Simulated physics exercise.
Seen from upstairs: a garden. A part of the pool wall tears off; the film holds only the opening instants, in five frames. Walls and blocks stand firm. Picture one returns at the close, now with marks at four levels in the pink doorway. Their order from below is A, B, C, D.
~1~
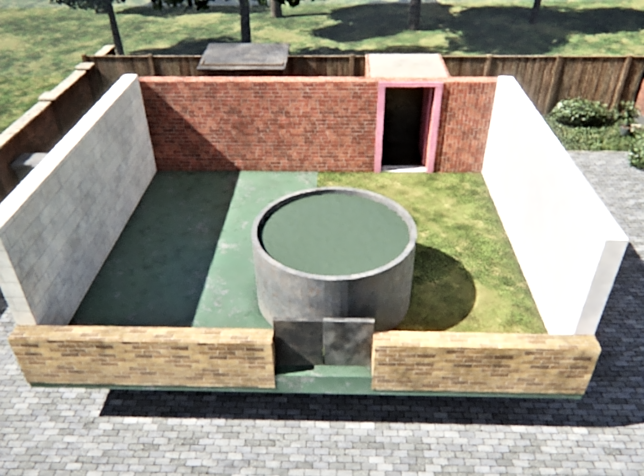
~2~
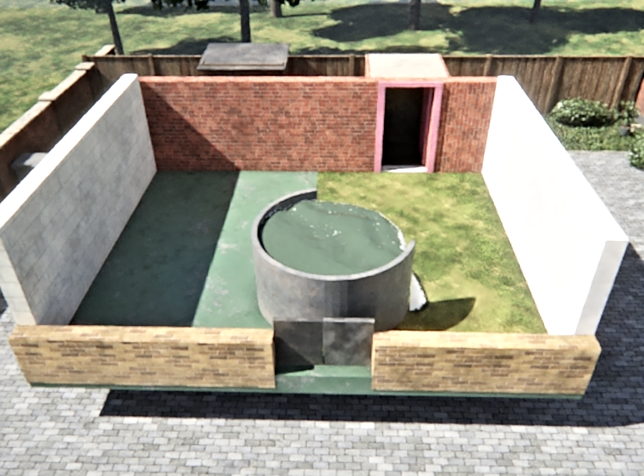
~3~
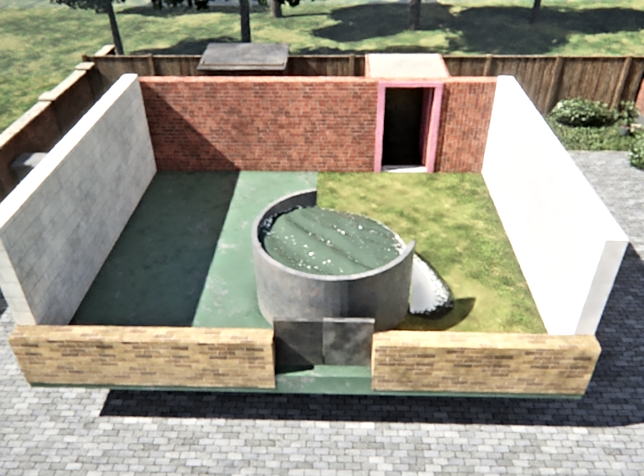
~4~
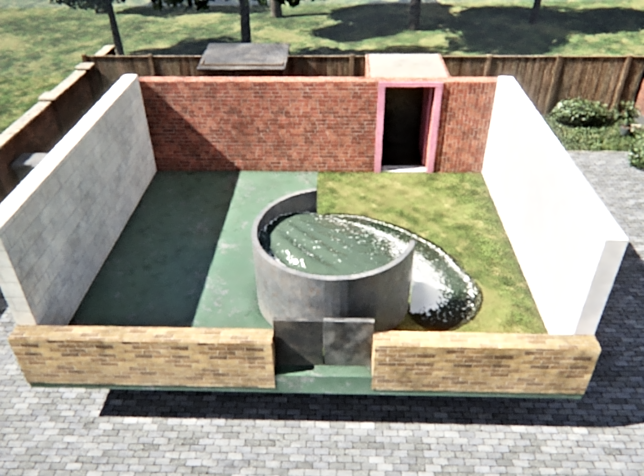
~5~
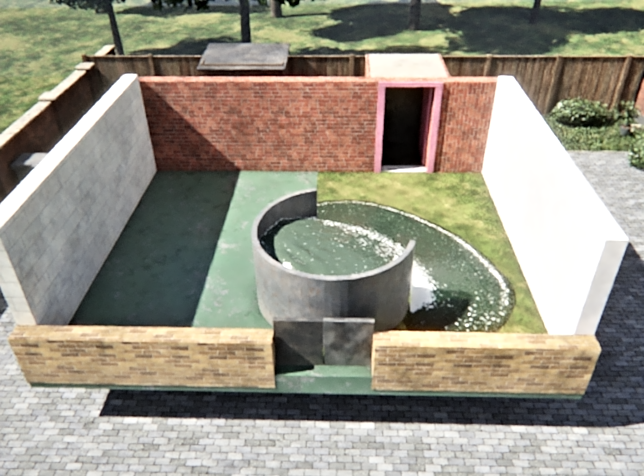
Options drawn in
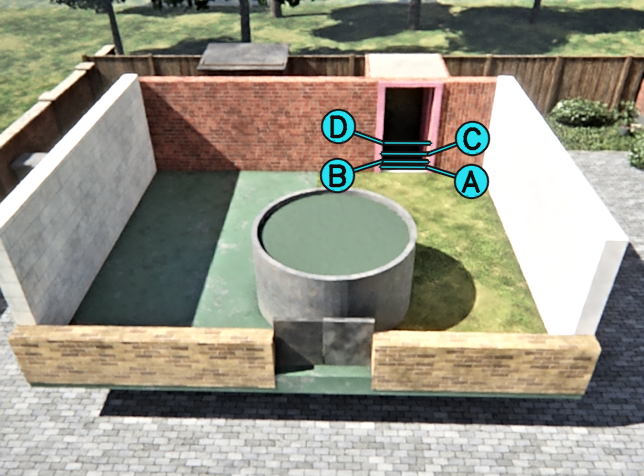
The clip opens on a walled yard seen from above, with a round grey tank of still green water at its middle. A section of the tank's right side is suddenly gone, and water pours out through the gap. The foaming water spreads rightward across the grass in a widening, rounded sheet.
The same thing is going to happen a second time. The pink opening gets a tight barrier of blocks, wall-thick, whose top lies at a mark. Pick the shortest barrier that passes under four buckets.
C will do.
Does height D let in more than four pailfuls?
No, that is safe.
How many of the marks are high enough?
Two of the four.
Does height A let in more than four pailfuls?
Yes.
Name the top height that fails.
It is B.
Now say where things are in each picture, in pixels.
Water in the pool at rest, its middle at (334, 233); foot of the pink doorway at (403, 172); shut gate at (323, 327).
Water covers 2 % of the ground and shows as far out as (412, 310).
Water covers 6 % of the ground and shows as far out as (446, 304).
Water covers 12 % of the ground and shows as far out as (476, 305).
Water covers 21 % of the ground and shows as far out as (498, 302).
On the marked copy, A at (404, 167); B at (404, 161); C at (405, 153); D at (406, 143); from the bottom up A, B, C, D.
With A, dozens of bucketfuls pour in.
With B, about 9 bucketfuls get in.
With C, a splash gets over, under a bucket.
With D, nothing gets over.
